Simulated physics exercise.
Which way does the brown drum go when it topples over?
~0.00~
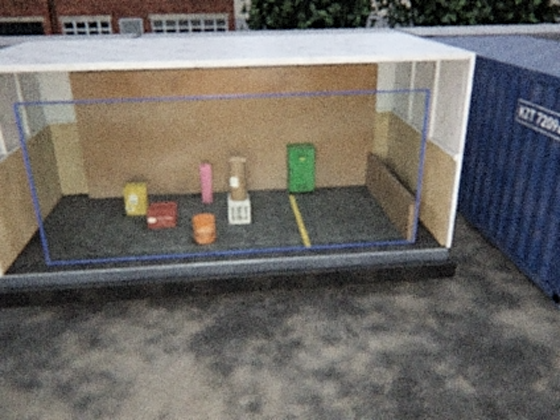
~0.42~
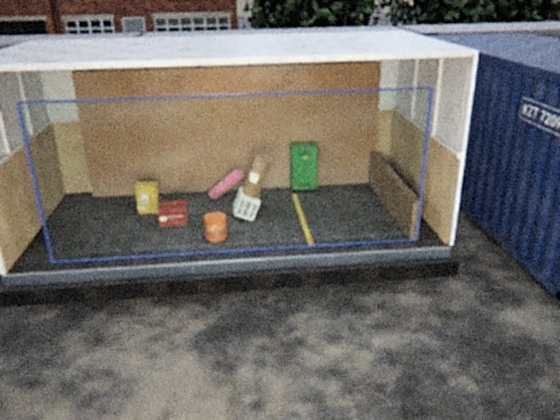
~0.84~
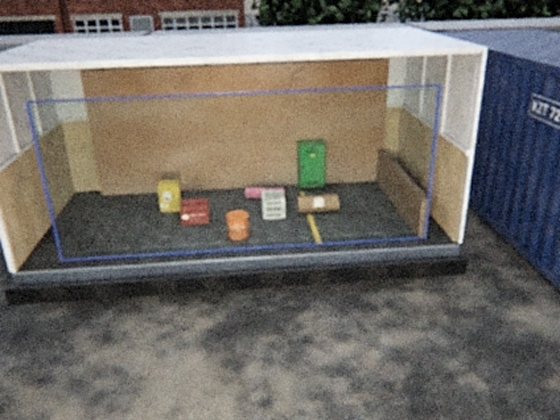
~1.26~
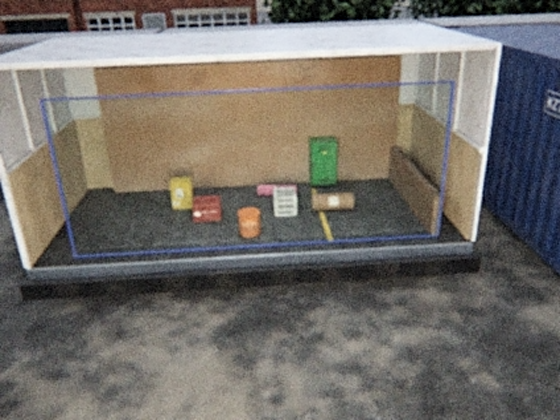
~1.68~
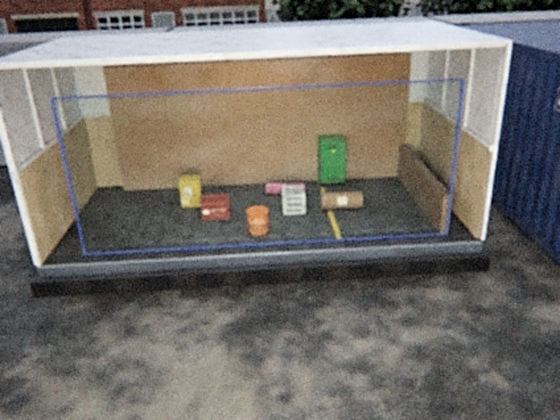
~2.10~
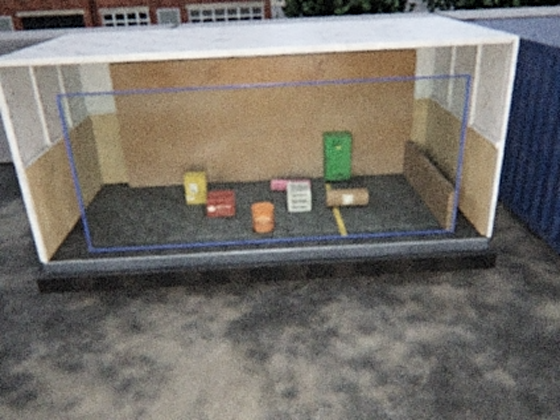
The brown drum goes to the right, tipping over and ending up on its side.
A brown drum topples right and ends on its side across the yellow line.
